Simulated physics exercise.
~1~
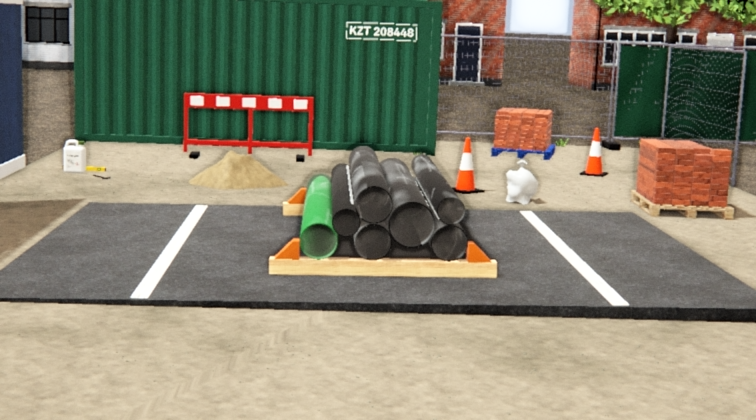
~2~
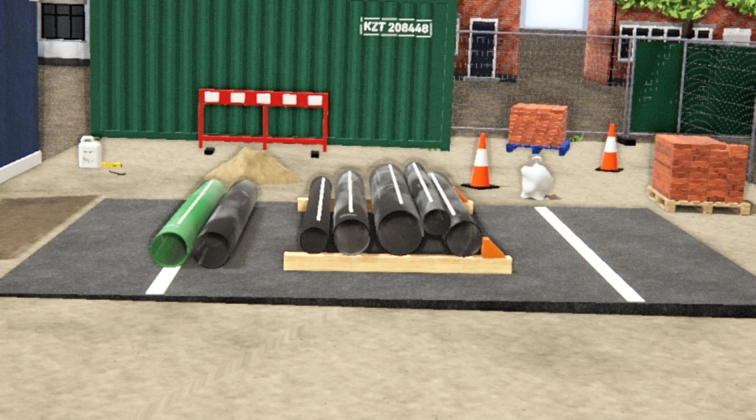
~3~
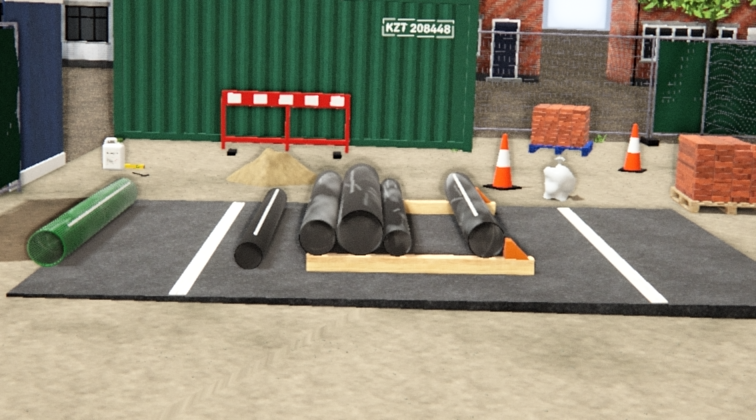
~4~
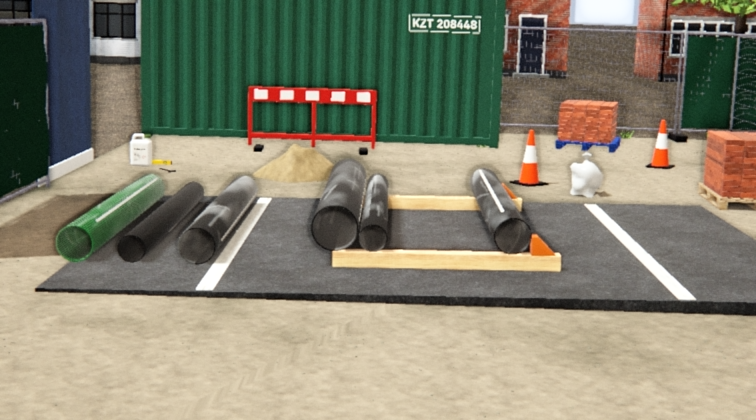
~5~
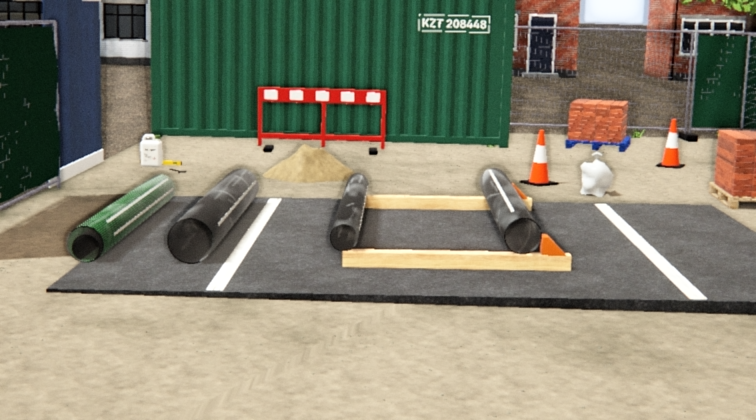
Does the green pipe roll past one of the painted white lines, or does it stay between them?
The green pipe rolls off to the left and passes the white line on that side, ending up beyond it.
